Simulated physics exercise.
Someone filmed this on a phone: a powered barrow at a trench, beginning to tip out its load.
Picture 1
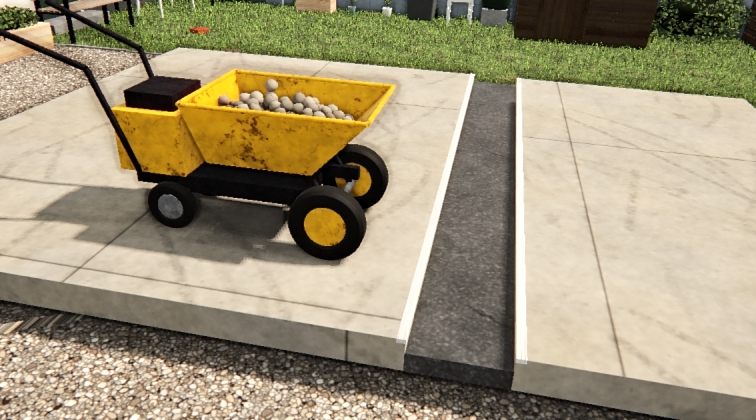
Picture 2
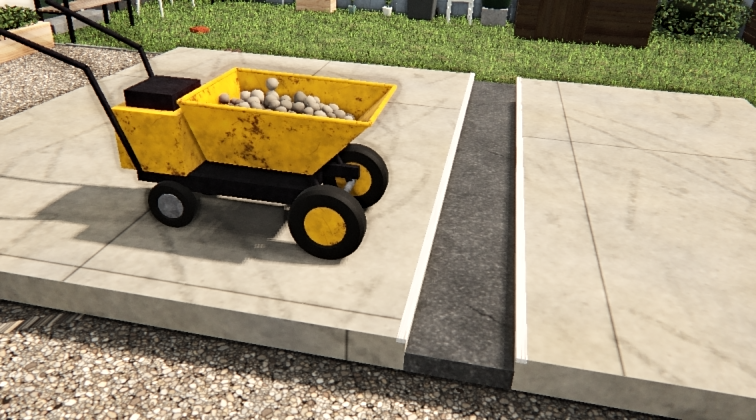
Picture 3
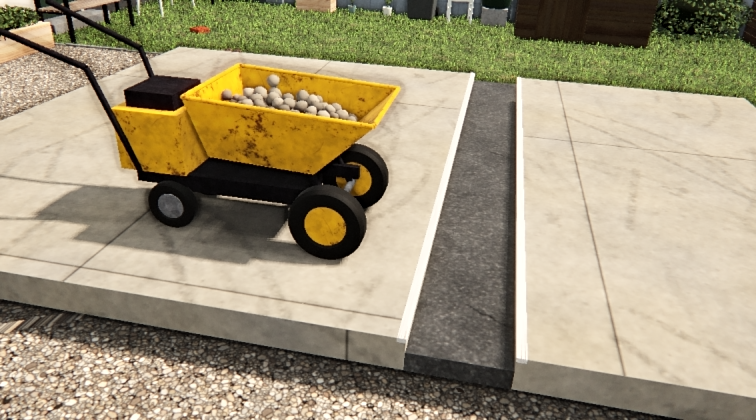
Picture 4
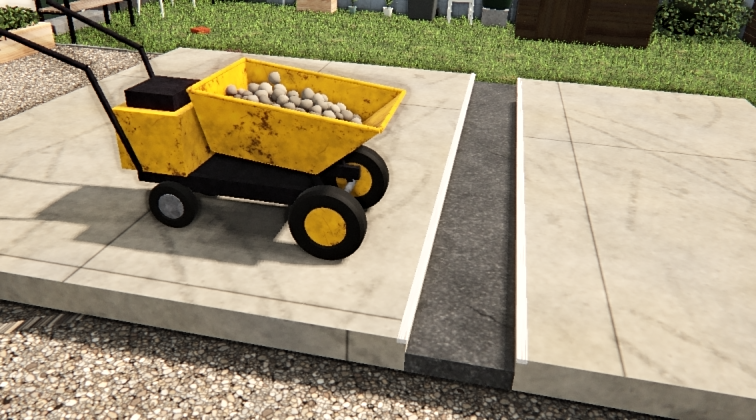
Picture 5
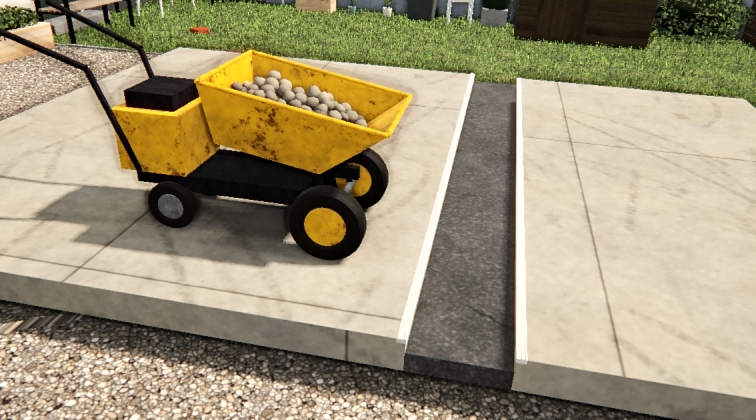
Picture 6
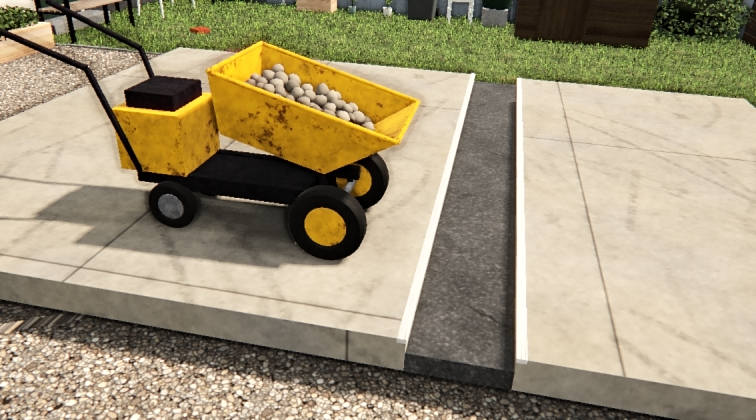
On a pale paved slab beside a dark, shallow trench, a yellow powered barrow stands still with its skip level and loaded with rounded stones. The skip begins to tilt slightly, its back rising and its lip edging right, then slants clearly toward the trench, the stones still inside.
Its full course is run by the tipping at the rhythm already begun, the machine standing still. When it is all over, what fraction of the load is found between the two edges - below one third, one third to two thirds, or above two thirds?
A fraction above two thirds is found there.
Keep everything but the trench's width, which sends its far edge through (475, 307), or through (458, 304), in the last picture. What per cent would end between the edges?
In order: Near 40, then 20 percent.
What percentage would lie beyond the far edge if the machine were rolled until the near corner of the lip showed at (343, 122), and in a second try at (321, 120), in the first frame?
The first spot gives roughly 10 %; the second gives roughly 0 %.
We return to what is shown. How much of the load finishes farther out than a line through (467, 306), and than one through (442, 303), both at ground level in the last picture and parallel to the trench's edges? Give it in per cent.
About 70 and 90 %.
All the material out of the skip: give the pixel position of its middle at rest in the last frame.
Centre at rest: Close to (488, 251).
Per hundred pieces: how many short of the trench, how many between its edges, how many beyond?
Short 0, between 85, beyond 15 %.
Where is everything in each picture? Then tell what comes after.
In the first picture, lip of the skip near (367, 125), level; top of the load near (280, 115), river pebbles; first edge of the trench near (413, 297); far edge near (521, 314), the trench nearly as wide as the skip, and shallow for its width.
In the second picture, lip of the skip near (369, 125), level; top of the load near (256, 110).
In the third picture, lip of the skip near (373, 127), tipped barely; top of the load near (259, 107).
In the fourth picture, lip of the skip near (380, 131), tipped a little; top of the load near (251, 109).
In the fifth picture, lip of the skip near (388, 136), tipped a little; top of the load near (256, 104).
In the sixth picture, lip of the skip near (397, 143), tipped clearly; top of the load near (260, 88); first edge of the trench near (413, 297); far edge near (522, 314).
Shortly afterwards, skip tipped steeply; the whole lot in the skip.
Next, skip tipped right over; near two thirds in the skip; near a quarter in or heaped over the trench; only a few falling.
Some moments later, skip tipped right over; a little in the skip; the bulk in or heaped over the trench; a little beyond it.
In the end, skip tipped right over; the bulk in or heaped over the trench; a little beyond it.
